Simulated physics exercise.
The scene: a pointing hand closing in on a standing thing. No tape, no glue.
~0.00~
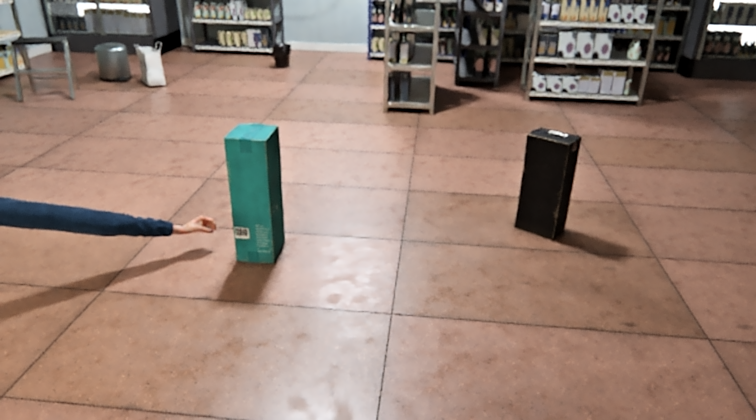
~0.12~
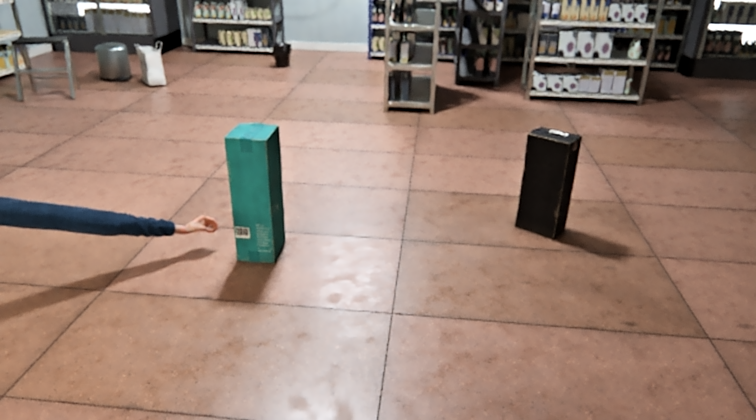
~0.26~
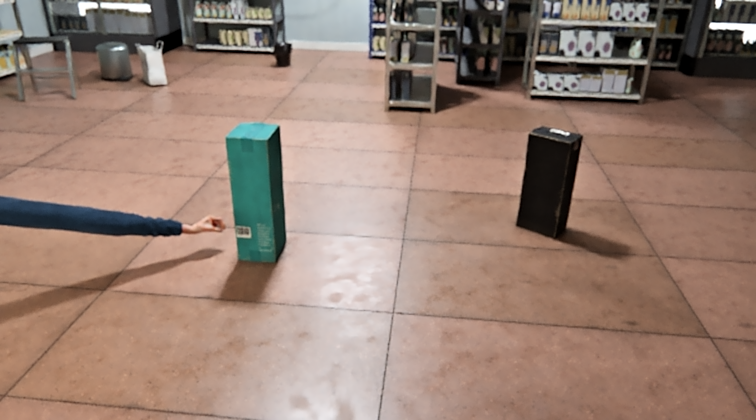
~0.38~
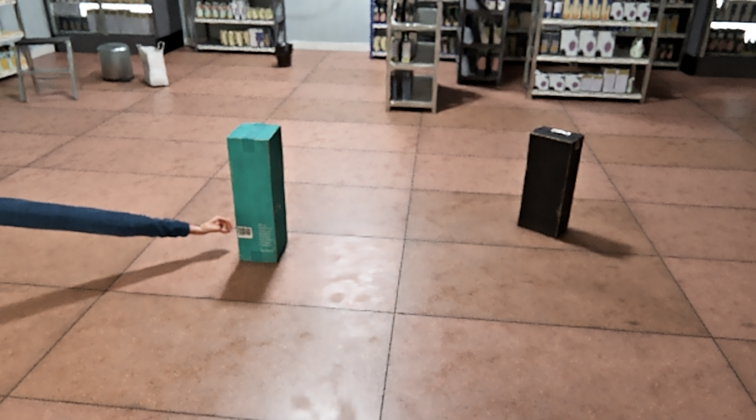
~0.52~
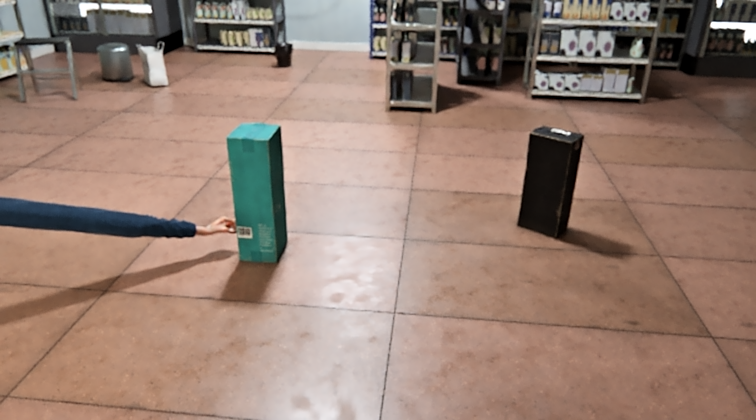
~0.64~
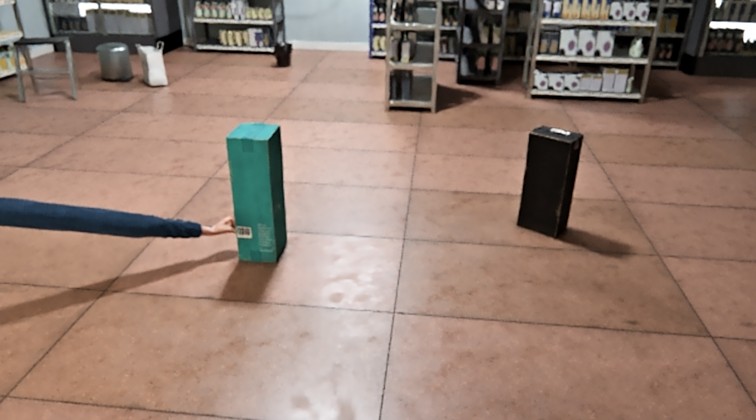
In the video, an arm in a dark blue sleeve extends from the left and its hand moves slightly rightward to the lower side of an upright turquoise box, while a black box stands still on the tiled floor to the right.
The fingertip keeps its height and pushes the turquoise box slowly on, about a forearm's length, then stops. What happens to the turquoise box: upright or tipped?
The turquoise box is still upright.
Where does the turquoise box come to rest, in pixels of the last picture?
Around (335, 198).
After 1.04 s, turquoise box shifted a little near (279, 195).
After 1.44 s, turquoise box shifted about its own width near (299, 196).
After 1.94 s, turquoise box shifted about its own width near (325, 197).
In the end (2.7 s), moved from the start, turquoise box. At the end, from the last picture's camera, turquoise box near (335, 198).
